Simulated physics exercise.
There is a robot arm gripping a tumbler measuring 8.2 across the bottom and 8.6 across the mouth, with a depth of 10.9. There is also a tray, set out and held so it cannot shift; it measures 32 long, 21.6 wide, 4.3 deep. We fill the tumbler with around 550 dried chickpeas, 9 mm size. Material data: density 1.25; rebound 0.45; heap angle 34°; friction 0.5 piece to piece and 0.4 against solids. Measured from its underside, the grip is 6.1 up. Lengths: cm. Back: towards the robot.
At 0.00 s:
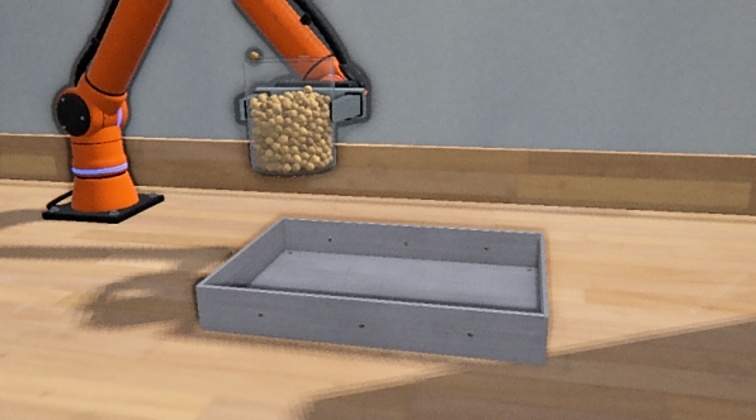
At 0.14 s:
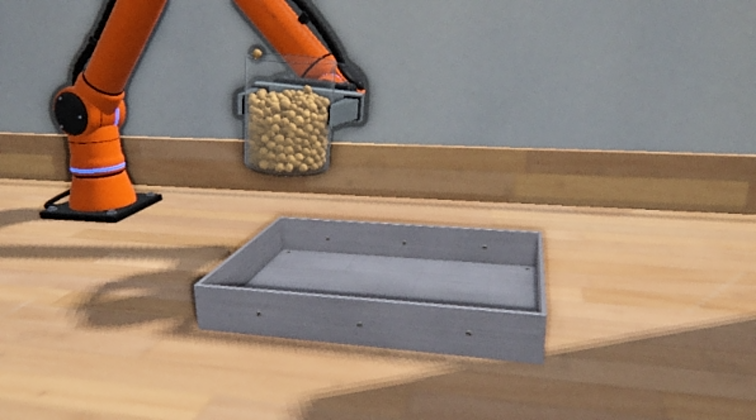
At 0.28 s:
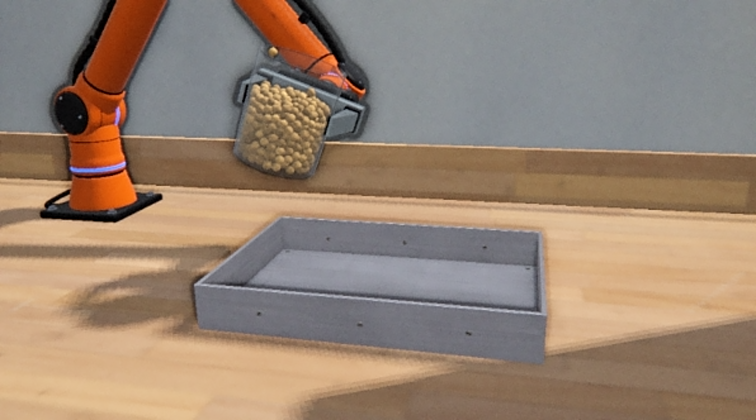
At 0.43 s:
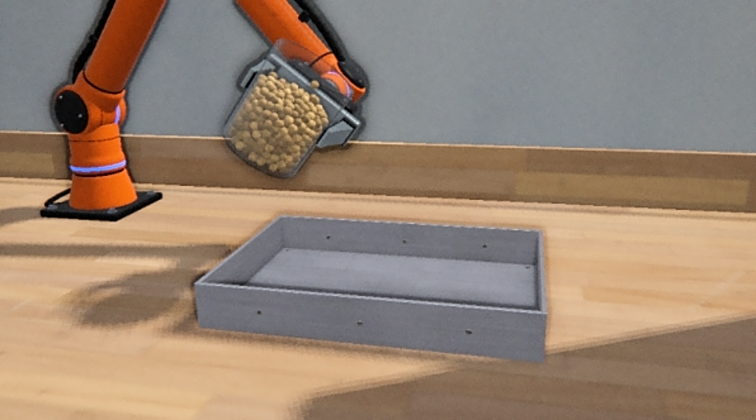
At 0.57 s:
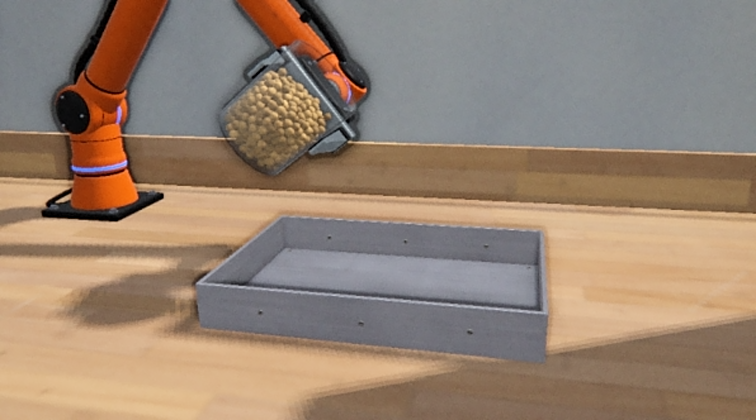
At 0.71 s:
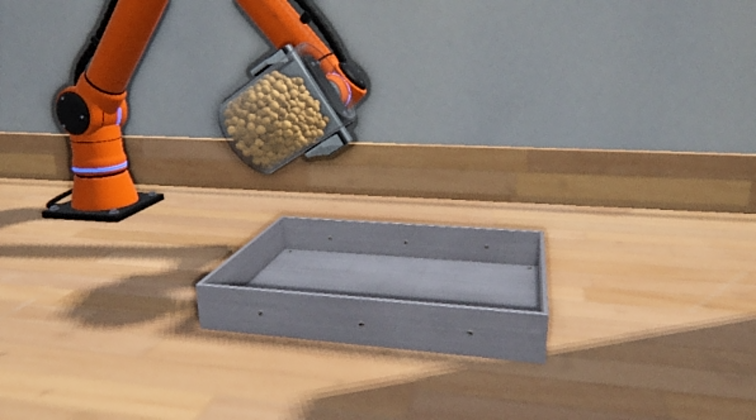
An orange robot arm held a clear container nearly full of dried chickpeas above and behind a shallow gray tray, then steadily tilted it well over to one side, with the chickpeas still inside.
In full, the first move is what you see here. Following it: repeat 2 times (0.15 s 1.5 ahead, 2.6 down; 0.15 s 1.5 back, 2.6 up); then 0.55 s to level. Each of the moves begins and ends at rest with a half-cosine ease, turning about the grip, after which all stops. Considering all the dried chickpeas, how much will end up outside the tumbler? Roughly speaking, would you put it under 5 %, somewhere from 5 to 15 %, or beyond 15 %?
Roughly, under 5 %.
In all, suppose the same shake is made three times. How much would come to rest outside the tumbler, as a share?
Estimate: Around 0 %.
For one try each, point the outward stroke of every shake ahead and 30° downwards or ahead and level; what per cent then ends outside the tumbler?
Near 0 and 0 percent respectively.
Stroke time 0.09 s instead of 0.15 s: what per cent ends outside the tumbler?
It would come to around 0 %.
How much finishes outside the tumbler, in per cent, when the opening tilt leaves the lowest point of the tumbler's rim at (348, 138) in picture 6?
Estimate: About 0 per cent.
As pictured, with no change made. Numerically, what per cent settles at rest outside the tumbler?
I'd say some 0 per cent of it.
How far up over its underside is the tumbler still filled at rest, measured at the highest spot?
Roughly 9.5 cm.
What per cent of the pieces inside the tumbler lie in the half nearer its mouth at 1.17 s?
I'd say close to 30 per cent.
After 1.17 s, tilted 57° forward, highest piece 20 above the table; 552 in the tumbler.
After 1.63 s, tilted 21° forward, highest piece 22 above the table; 552 in the tumbler.
After 2.06 s, level, highest piece 23 above the table; 552 in the tumbler.
After 3.11 s, level, highest piece 23 above the table; 552 in the tumbler.
At rest, 552 in the tumbler. That is 0 % outside the tumbler.
